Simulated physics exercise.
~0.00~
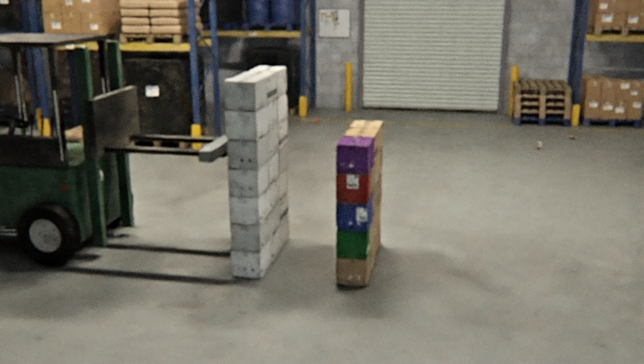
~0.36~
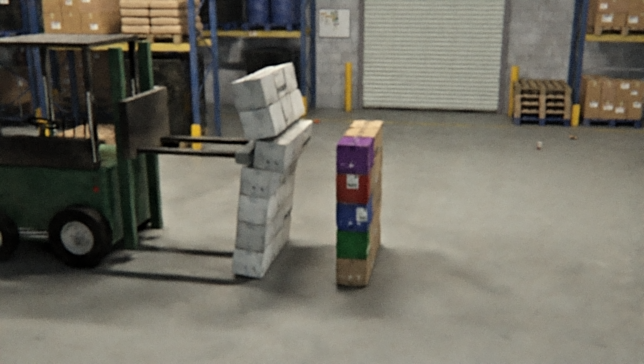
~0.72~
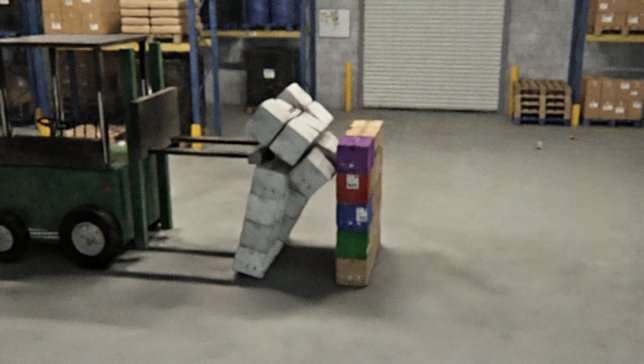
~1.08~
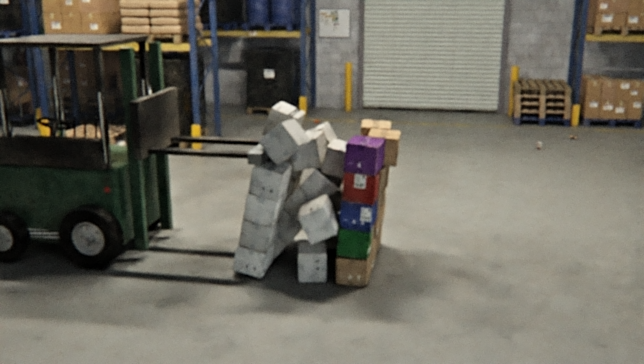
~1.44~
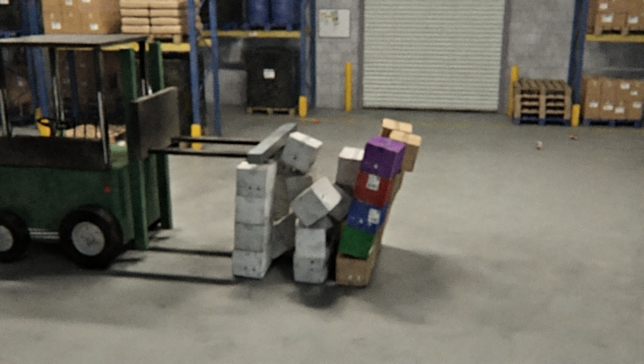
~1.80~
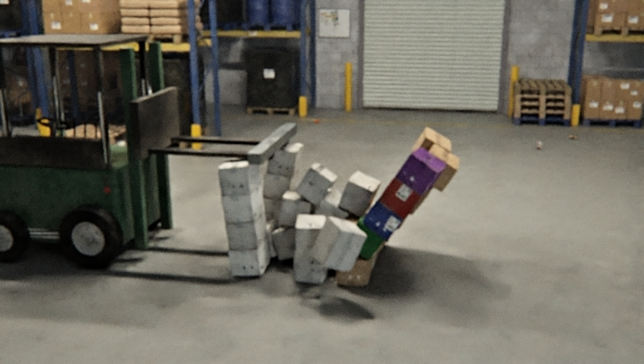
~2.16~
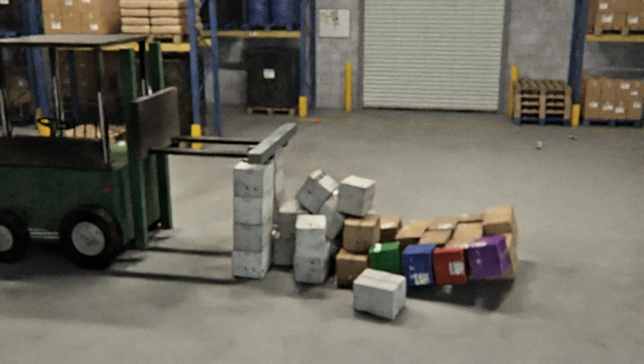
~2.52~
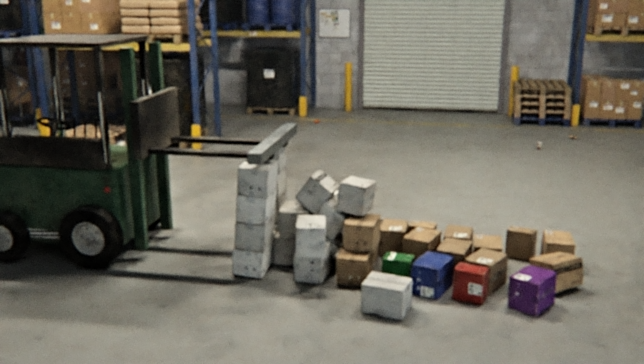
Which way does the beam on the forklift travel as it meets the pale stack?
The beam travels to the right, pushing into the pale cartons.
A green forklift at the left of a warehouse, seen from the side by a still camera, drives right and pushes a level beam into a tall stack of pale cartons. The upper pale cartons lean over and tumble into the gap before a second stack, which is brown with purple, red, blue and green cartons on its near end. The forklift stops as the falling cartons press on this stack, and it tips right and topples across the floor. At the end, some pale cartons still stand by the forklift, while brown and coloured ones lie scattered to the right.
